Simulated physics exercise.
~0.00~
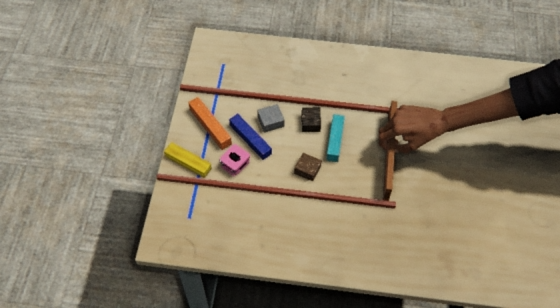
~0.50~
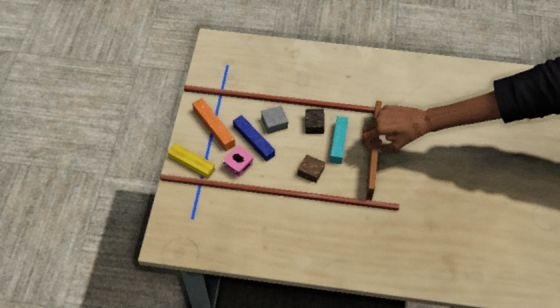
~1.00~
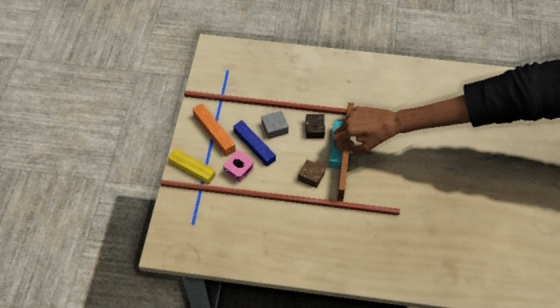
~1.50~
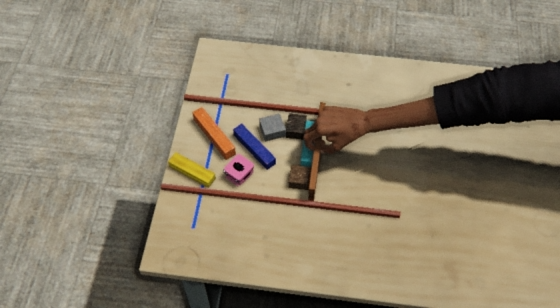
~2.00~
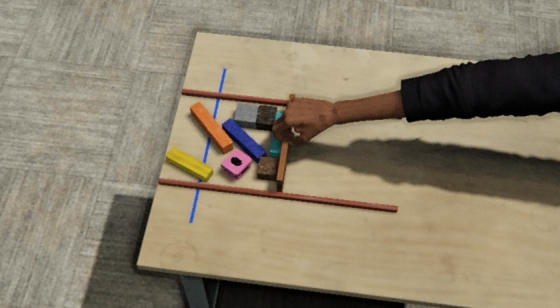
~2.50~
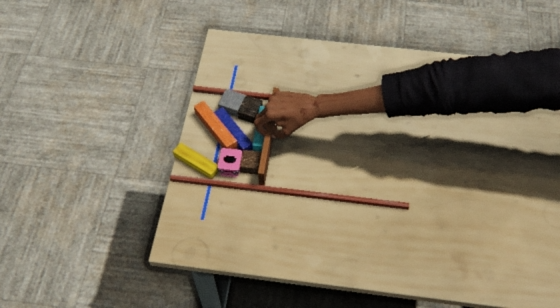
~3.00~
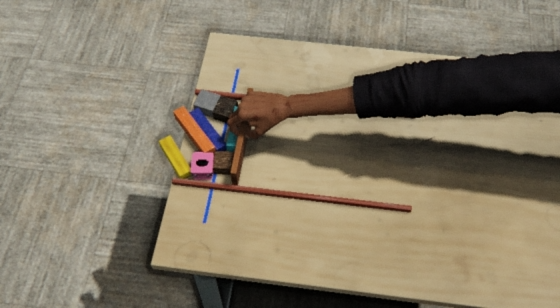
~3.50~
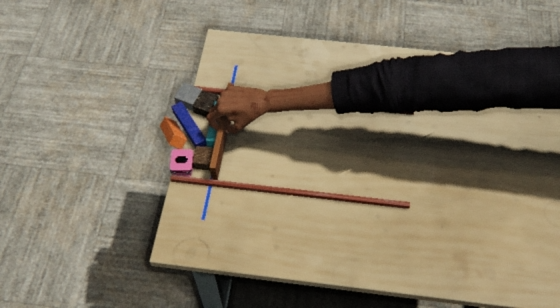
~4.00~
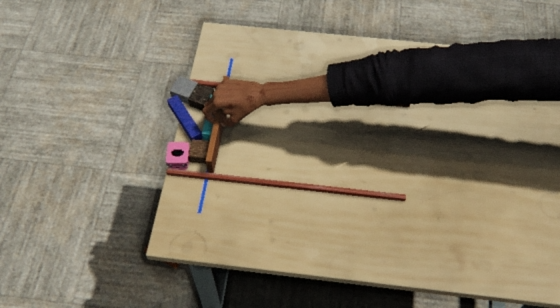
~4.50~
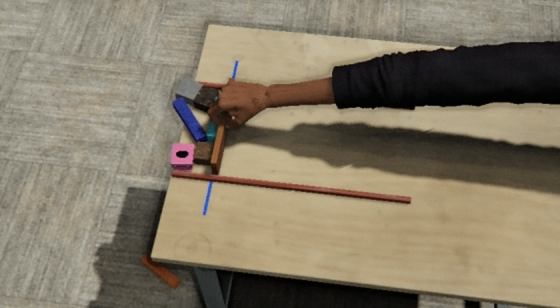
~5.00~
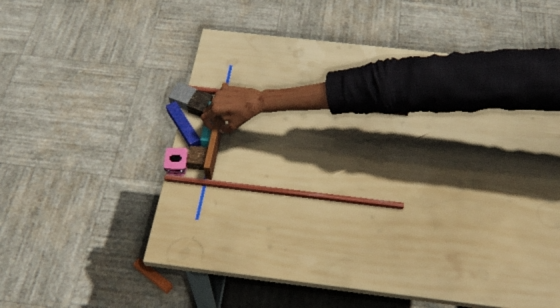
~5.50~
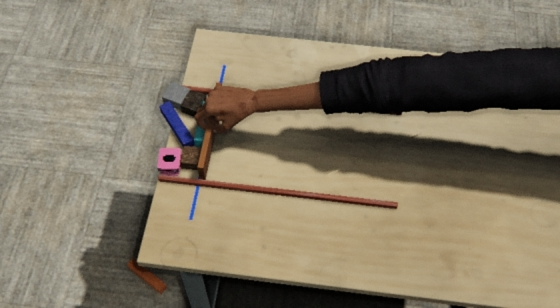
A hand slides a board left, pushing mixed pieces until the orange and yellow ones fall.
